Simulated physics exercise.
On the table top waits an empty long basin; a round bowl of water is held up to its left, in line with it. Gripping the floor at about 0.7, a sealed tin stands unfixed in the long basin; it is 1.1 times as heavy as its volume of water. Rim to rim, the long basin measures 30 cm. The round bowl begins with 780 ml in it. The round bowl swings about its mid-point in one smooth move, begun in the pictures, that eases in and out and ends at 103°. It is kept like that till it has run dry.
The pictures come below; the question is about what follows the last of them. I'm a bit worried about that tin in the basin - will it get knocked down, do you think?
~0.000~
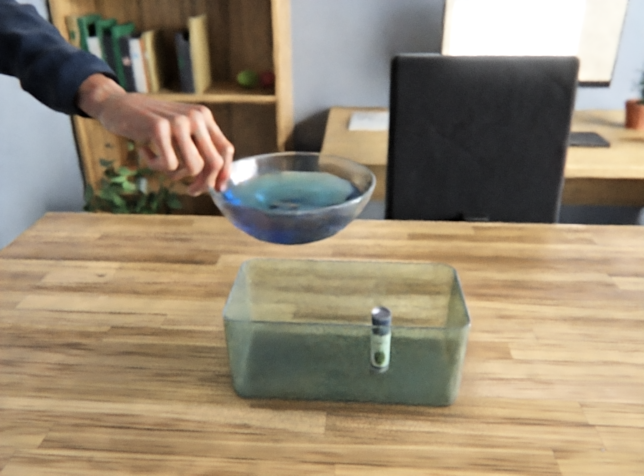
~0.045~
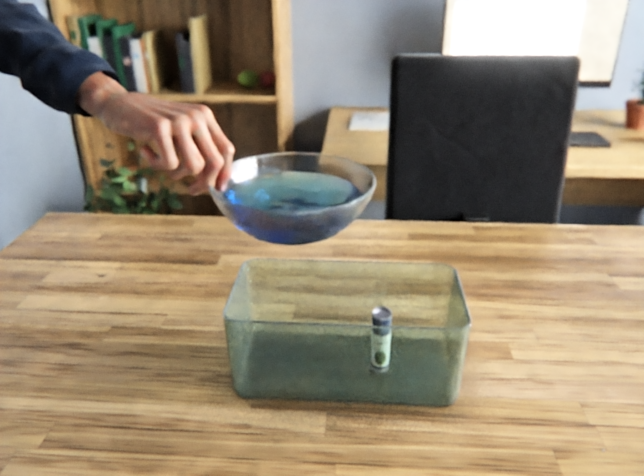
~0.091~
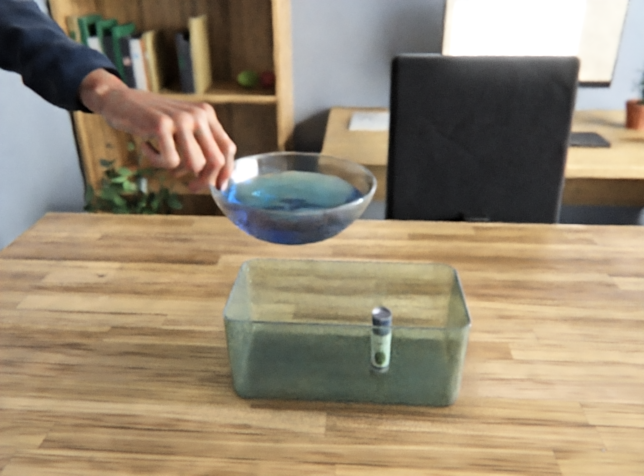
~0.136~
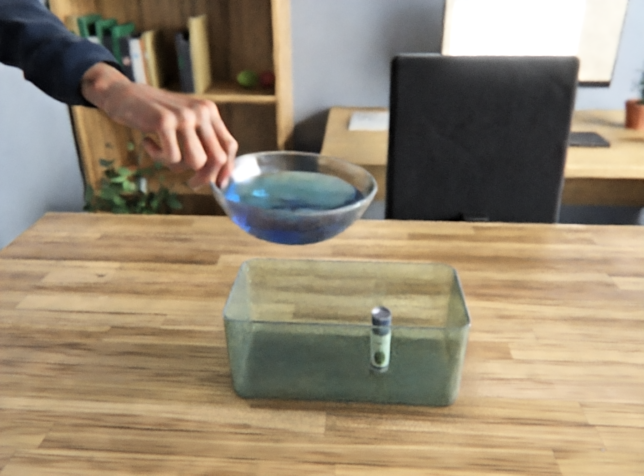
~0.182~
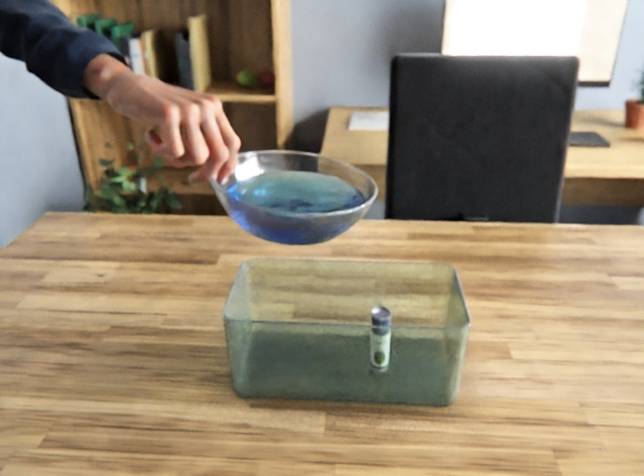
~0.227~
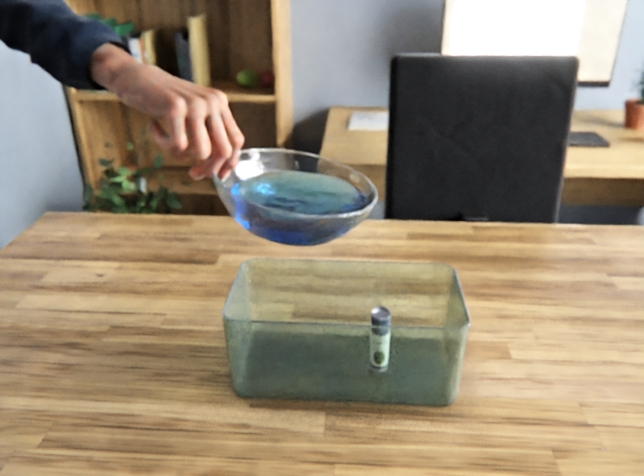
No: It will stay erect.
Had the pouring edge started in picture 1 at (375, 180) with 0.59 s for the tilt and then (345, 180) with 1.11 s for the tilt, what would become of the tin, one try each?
First it stays on its base; then it stays on its base.
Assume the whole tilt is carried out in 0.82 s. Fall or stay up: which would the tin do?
With that tilt, the tin stays on its base.
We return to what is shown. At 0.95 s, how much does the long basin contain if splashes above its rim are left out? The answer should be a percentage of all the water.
Some 98 per cent.
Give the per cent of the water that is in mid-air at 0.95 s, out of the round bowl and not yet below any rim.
Something like 1 per cent is in the air then.
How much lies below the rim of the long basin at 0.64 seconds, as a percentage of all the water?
Fraction in basin: Approx. 30%.
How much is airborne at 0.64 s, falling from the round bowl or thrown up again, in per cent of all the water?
Estimate: About 36 % of all of it.
Then, 0.64 s in, the tilt is 64° and 33 per cent is still to pour; the tin stands where it began.
Then, 0.95 s in, the tilt is 98° and 0 per cent is still to pour; the tin stands where it began.
Then, 1.26 s in, the tilt is 103° and 0 per cent is still to pour; the tin stands where it began.
Then, 1.61 s in, the tilt is 103° and 0 per cent is still to pour; the tin stands where it began.
Finally, the tin stands where it began.
